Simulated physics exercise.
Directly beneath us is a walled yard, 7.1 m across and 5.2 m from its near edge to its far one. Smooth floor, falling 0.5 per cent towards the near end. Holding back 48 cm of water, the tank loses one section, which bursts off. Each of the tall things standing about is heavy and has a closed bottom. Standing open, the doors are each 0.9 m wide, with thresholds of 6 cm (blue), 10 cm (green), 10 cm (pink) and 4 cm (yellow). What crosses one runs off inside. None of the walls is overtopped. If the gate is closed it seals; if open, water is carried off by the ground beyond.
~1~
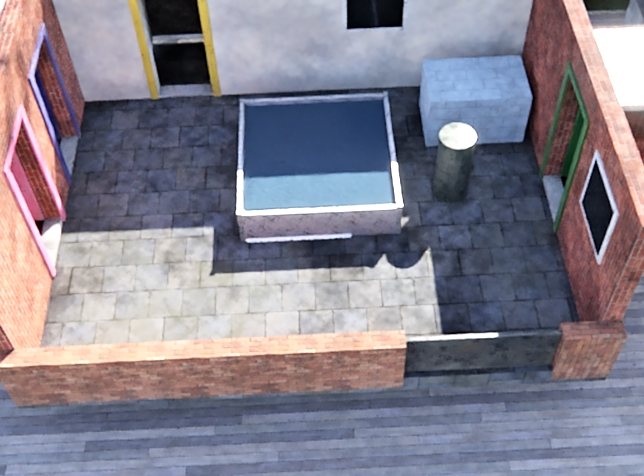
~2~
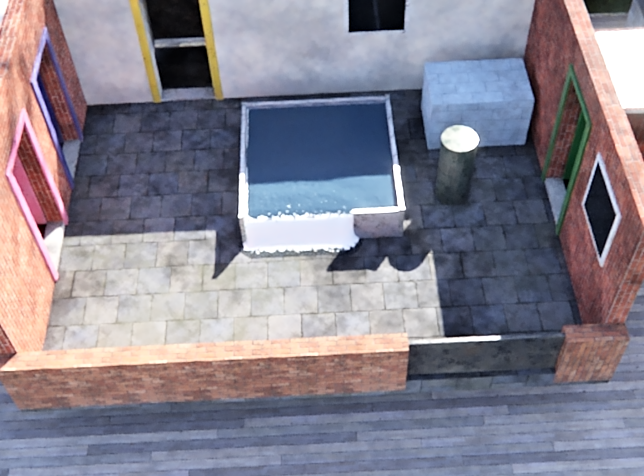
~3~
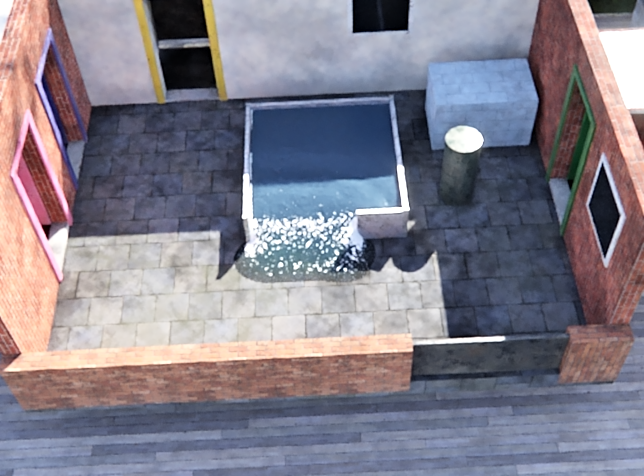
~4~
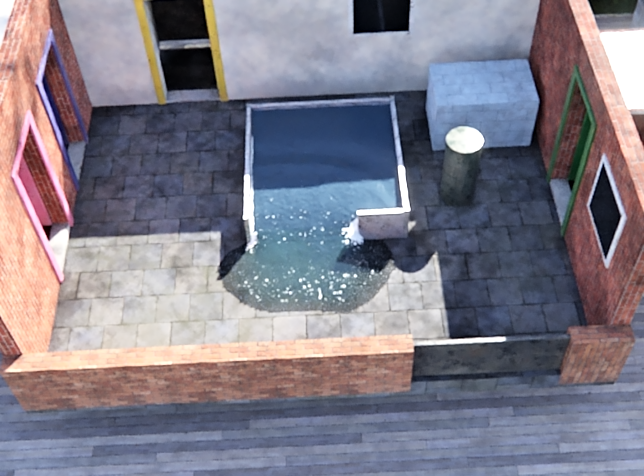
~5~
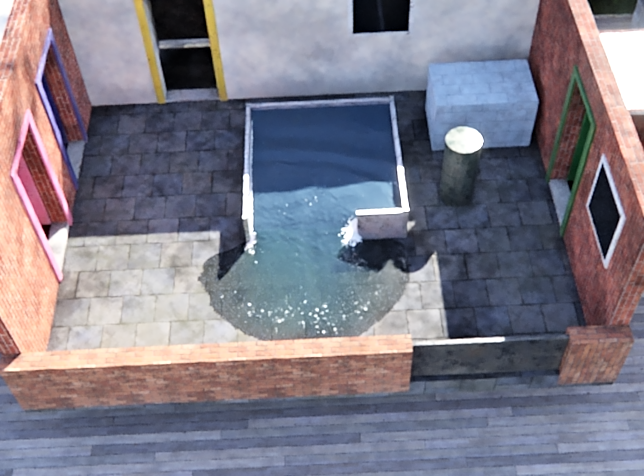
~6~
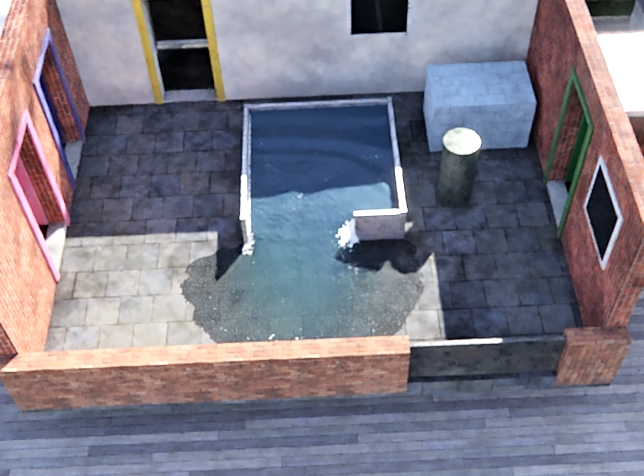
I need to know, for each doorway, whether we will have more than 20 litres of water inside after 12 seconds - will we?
Here is how it goes: The blue door, no, not that much; the green door, no, not that much; the pink door, no, not that much; the yellow door, yes, more than that.
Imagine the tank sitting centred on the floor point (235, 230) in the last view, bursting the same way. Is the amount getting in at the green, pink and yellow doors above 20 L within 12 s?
At the green door the limit is not exceeded, at the pink door not exceeded, at the yellow door surpassed.
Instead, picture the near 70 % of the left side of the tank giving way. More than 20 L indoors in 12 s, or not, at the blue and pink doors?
Against the limit, the blue door exceeds it and the pink door exceeds it.
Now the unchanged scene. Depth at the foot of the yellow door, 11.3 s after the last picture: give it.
Depth: Approx. 7.0 cm.
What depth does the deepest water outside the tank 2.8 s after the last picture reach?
I'd put it at close to 29 cm.
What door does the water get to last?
Looks like the yellow door.
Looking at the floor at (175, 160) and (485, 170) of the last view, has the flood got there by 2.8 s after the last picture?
Untouched, untouched.
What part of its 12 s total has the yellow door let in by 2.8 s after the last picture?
I'd put it at about 0 per cent by that point.
Then, 0.7 s after the last picture water covers 20 % of the floor and is deepest (32 cm) near (278, 372); blue door not reached, green door not reached, pink door not reached, yellow door not reached.
Then, 1.5 s after the last picture water covers 30 % of the floor and is deepest (32 cm) near (278, 360); blue door not reached, green door not reached, pink door not reached, yellow door not reached.
Then, 2.8 s after the last picture water covers 50 % of the floor and is deepest (29 cm) near (39, 383); blue door not reached, green door 2 cm at the sill, 0 L in, pink door 8 cm at the sill, 0 L in, yellow door not reached.
Then, 6.3 s after the last picture water covers 95 % of the floor and is deepest (14 cm) near (39, 383); blue door 4 cm at the sill, 0 L in, green door 6 cm at the sill, 0 L in, pink door 8 cm at the sill, 1 L in, yellow door 9 cm at the sill, 20 L in.
Then, 11.3 s after the last picture water covers 100 % of the floor and is deepest (12 cm) near (486, 100); blue door 8 cm at the sill, 5 L in, green door 7 cm at the sill, 0 L in, pink door 4 cm at the sill, 1 L in, yellow door 7 cm at the sill, 68 L in.
